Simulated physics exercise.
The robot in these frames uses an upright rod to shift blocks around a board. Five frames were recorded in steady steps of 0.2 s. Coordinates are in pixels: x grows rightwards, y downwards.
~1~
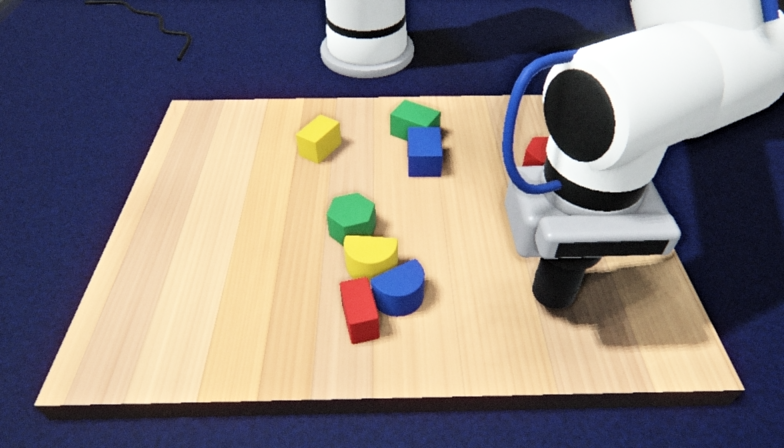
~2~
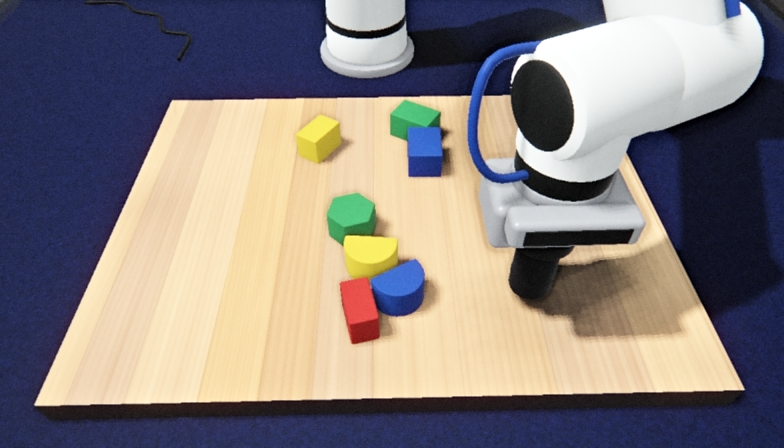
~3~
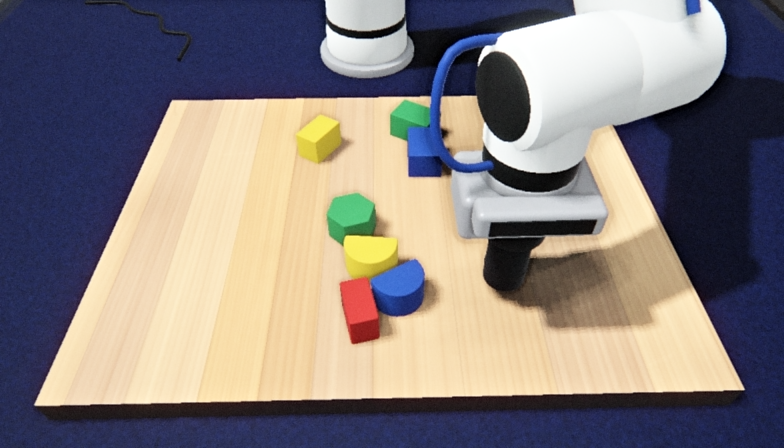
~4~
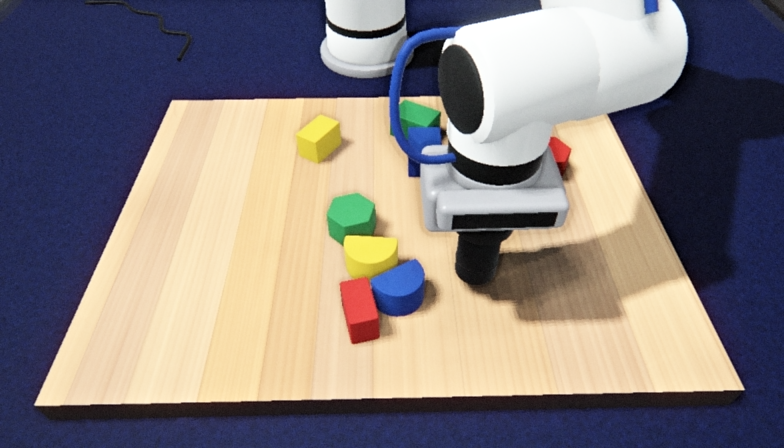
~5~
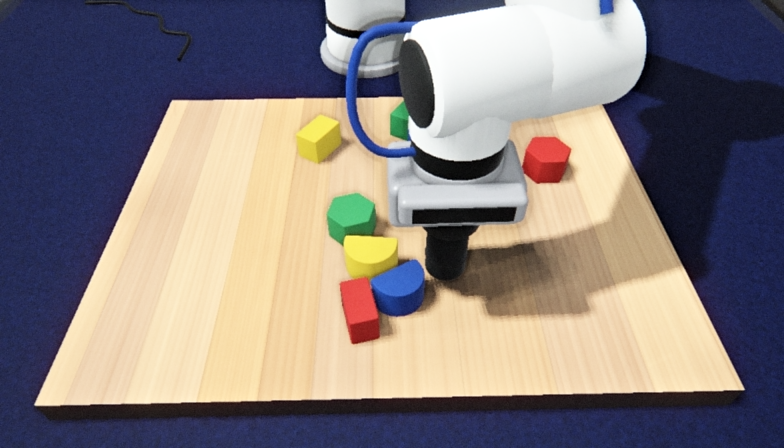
On a wooden board over dark blue cloth, a white robot arm holds a black upright rod at the right, away from scattered coloured blocks. The arm glides steadily left, bringing the rod close to the blue half-round block, uncovering a red block behind it while the blocks stay still.
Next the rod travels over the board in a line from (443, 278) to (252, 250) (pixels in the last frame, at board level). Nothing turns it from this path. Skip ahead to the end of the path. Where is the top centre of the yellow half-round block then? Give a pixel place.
In the picture, it is at (217, 254).
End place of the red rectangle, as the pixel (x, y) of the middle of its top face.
It will likely be found at (341, 317).
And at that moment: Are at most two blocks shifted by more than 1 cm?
I believe not.
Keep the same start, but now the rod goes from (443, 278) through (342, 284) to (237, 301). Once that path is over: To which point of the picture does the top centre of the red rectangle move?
Expect it around (331, 335).
The first path, step by step. One third of the way, rod at (376, 256); red rectangle at (341, 317), turned 40° anticlockwise; yellow half-round block at (330, 245); blue half-round block at (359, 279), turned 60° anticlockwise.
Two thirds of the way, rod at (310, 247); red rectangle at (341, 317), turned 40° anticlockwise; yellow half-round block at (266, 247), turned 45° anticlockwise; blue half-round block at (353, 278), turned 75° anticlockwise.
At the end, rod at (249, 238); green hexagonal block still; red rectangle at (341, 317), turned 40° anticlockwise; yellow half-round block at (217, 254), turned 120° anticlockwise; blue half-round block at (353, 278), turned 75° anticlockwise.
